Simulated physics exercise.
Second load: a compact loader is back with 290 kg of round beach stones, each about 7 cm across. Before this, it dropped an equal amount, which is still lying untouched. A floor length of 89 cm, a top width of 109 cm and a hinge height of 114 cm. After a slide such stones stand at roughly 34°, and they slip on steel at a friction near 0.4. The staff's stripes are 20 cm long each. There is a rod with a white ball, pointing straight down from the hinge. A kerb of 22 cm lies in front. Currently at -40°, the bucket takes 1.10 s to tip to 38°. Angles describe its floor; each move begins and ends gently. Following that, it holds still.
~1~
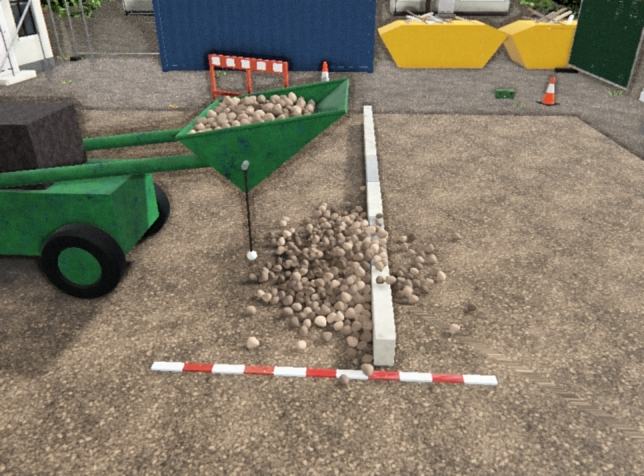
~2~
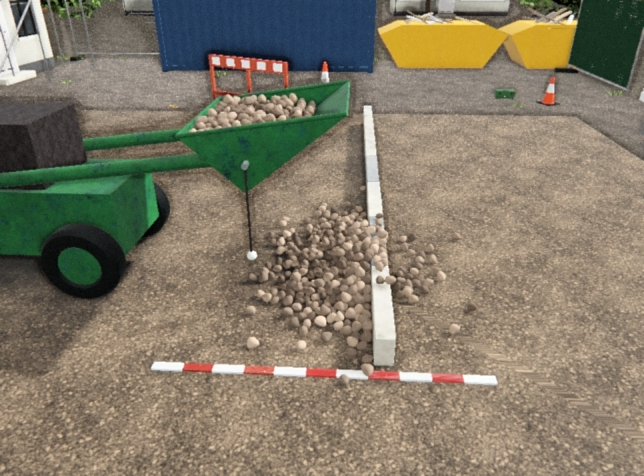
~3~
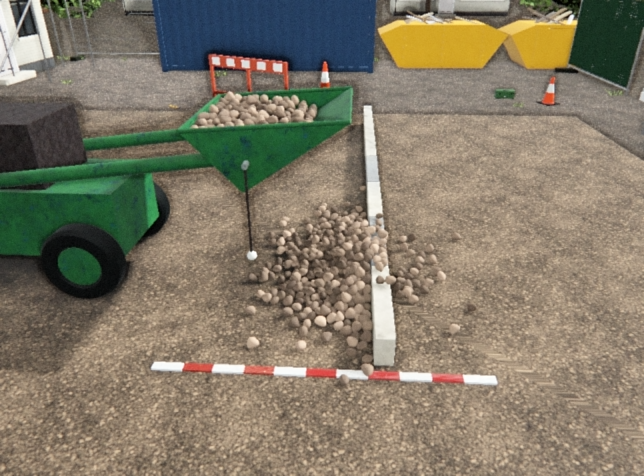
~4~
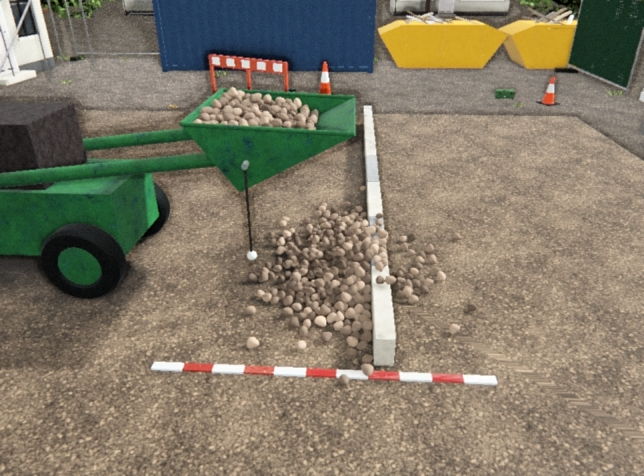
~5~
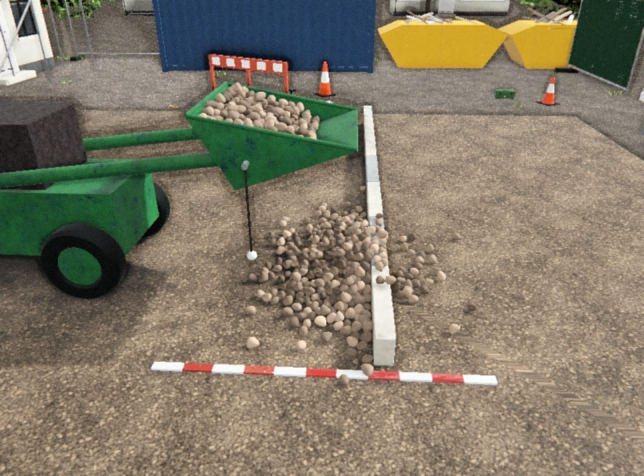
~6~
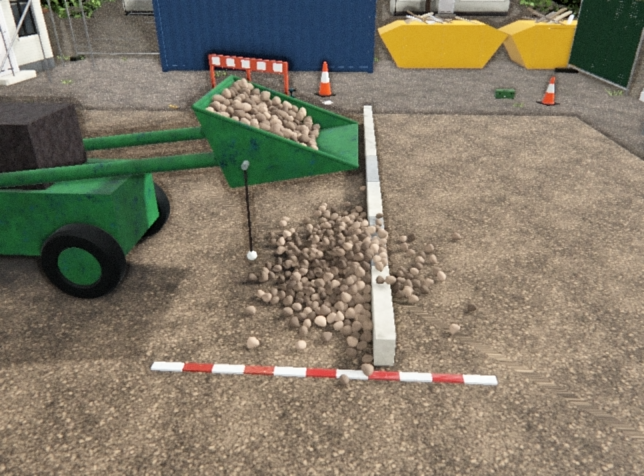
On a gravelly yard with a blue container and yellow skips behind, a green loader holds a bucket of round stones above a stone heap lying against a pale kerb. The bucket steadily rotates forward, its right lip lowering, while the stones stay inside and the heap below remains still.
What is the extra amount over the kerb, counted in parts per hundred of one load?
Close to 40 parts in a hundred.
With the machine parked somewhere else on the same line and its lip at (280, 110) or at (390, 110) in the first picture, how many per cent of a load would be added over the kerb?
Some 0 percent, and then 95 percent.
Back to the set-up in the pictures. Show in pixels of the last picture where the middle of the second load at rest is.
Roughly at (366, 258) in the last picture.
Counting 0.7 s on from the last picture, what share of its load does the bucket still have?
Held: Around 65 % of the load.
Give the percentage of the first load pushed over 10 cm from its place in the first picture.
Some 15 percent, give or take.
Then, 0.4 s after the last picture the floor is at 25°; in per cent of one load, 100 in the bucket, 95 on this side of the kerb, 5 over the kerb; the foremost stones are at (443, 274).
Then, 0.7 s after the last picture the floor is at 38°; in per cent of one load, 65 in the bucket, 130 on this side of the kerb, 5 over the kerb; the foremost stones are at (443, 274).
Then, 1.1 s after the last picture the floor is at 38°; in per cent of one load, 11 in the bucket, 163 on this side of the kerb, 26 over the kerb; the foremost stones are at (452, 266).
Then, 3.6 s after the last picture the floor is at 38°; in per cent of one load, 0 in the bucket, 154 on this side of the kerb, 46 over the kerb; the foremost stones are at (552, 296). Net gain over the kerb, 40.
